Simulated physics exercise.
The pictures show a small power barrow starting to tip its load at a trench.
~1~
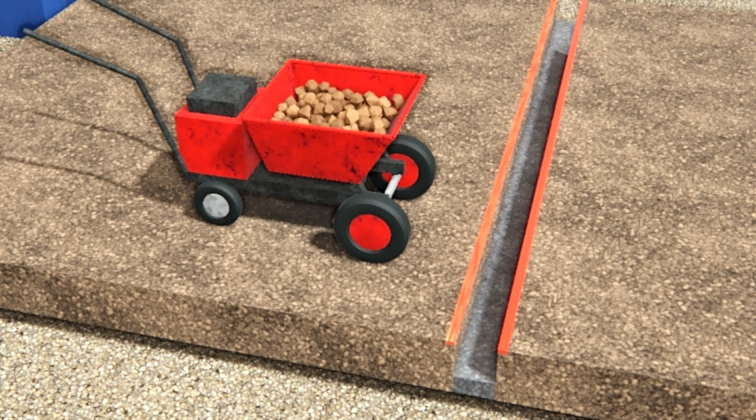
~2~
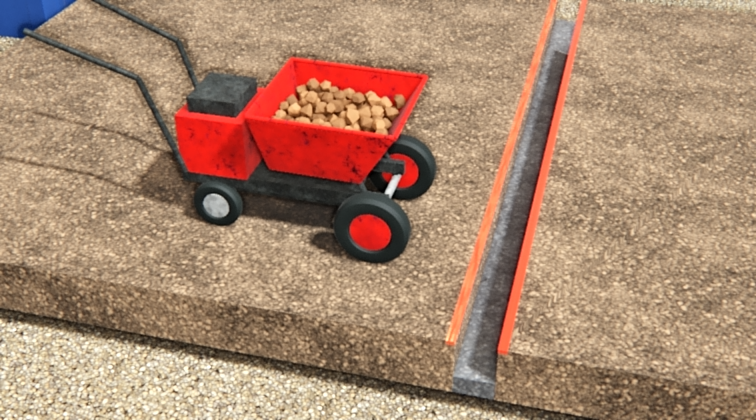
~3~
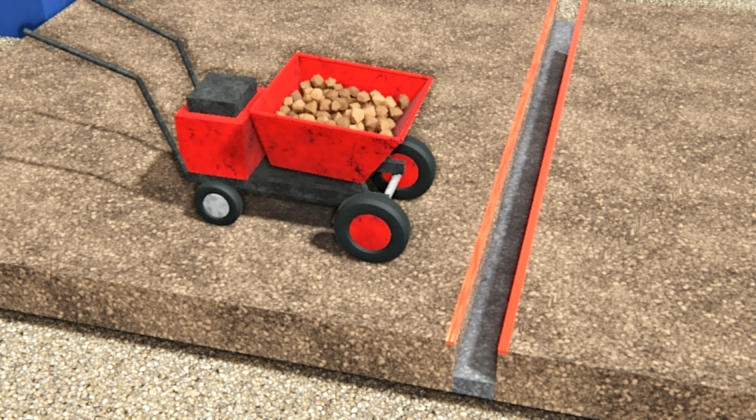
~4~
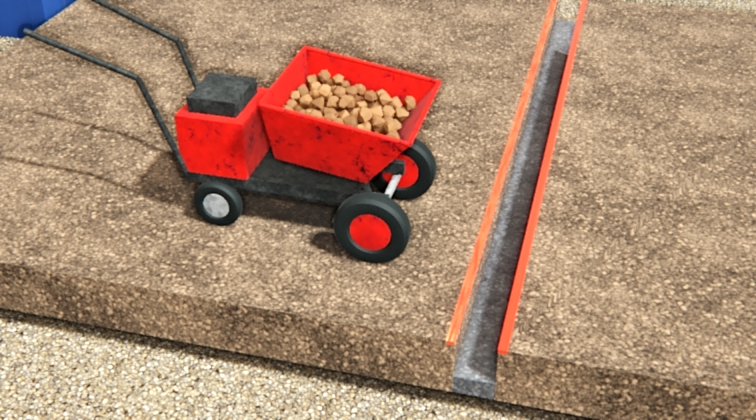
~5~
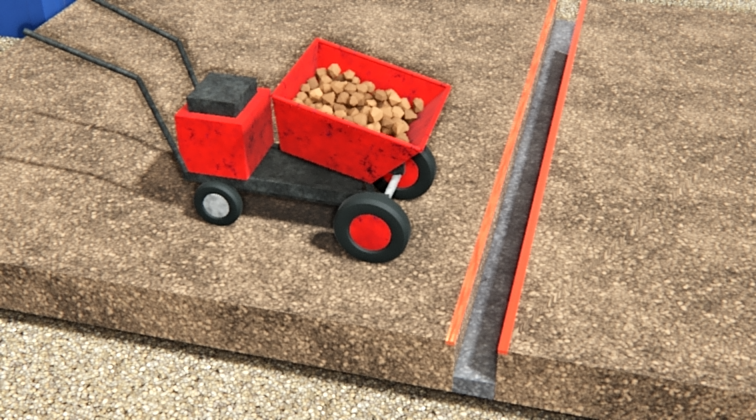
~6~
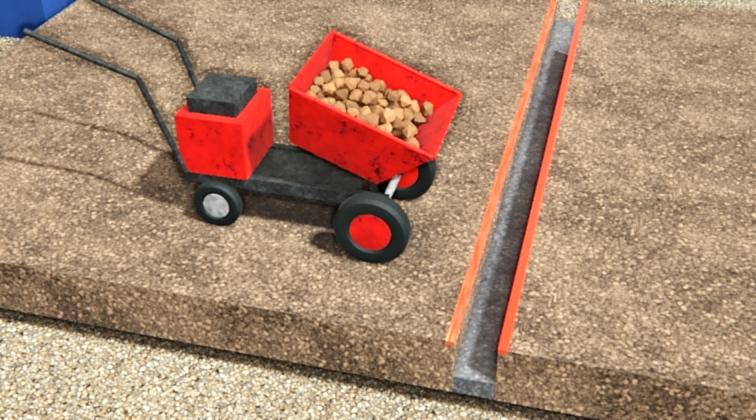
At the start, a small red power barrow stands to the left of a narrow, red-edged trench, its skip level and loaded with brown clods. The skip begins to tilt slightly towards the trench, then tips more clearly, its back rising away from the engine box and its front lip lowering, while the wheels stay still.
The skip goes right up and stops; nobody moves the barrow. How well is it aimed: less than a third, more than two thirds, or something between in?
Between the edges lies between a third and two thirds of the load.
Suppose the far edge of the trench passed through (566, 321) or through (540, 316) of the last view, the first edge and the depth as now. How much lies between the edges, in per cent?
The first gives 100 %, the second 90 %.
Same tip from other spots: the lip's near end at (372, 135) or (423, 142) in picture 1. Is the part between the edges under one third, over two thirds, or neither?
First above two thirds, then under a third.
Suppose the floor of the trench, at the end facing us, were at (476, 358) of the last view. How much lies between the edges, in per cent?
Some 50 per cent.
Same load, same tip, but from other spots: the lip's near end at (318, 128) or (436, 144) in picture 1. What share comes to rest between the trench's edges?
Roughly 50 per cent, and 0 per cent.
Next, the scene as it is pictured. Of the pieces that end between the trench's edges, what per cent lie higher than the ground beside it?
Close to 10 per cent.
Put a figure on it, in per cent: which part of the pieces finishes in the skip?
Close to 0 per cent.
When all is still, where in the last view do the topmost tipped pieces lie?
Near (546, 236).
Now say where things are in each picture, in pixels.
Lip of the skip near (392, 138), level; top of the load near (329, 110), clay clods; first edge of the trench near (462, 303); far edge near (512, 312), the trench under half as wide as the skip, and about as deep as wide, in the first frame.
Lip of the skip near (394, 139), tipped barely; top of the load near (330, 109), in the second frame.
Lip of the skip near (400, 141), tipped barely; top of the load near (326, 106), in the third frame.
Lip of the skip near (409, 144), tipped a little; top of the load near (334, 103), in the fourth frame.
Lip of the skip near (420, 150), tipped clearly; top of the load near (336, 90), in the fifth frame.
Lip of the skip near (433, 158), tipped clearly; top of the load near (342, 95); first edge of the trench near (462, 303); far edge near (512, 312), in the sixth frame.
Shortly afterwards, skip tipped steeply; the whole lot in the skip.
Next, skip tipped right over; the bulk in the skip; a little in or heaped over the trench; a little beyond it; only a few falling.
Some moments later, skip tipped right over; a little in the skip; near half in or heaped over the trench; near half beyond it.
In the end, skip tipped right over; near half in or heaped over the trench; near half beyond it.
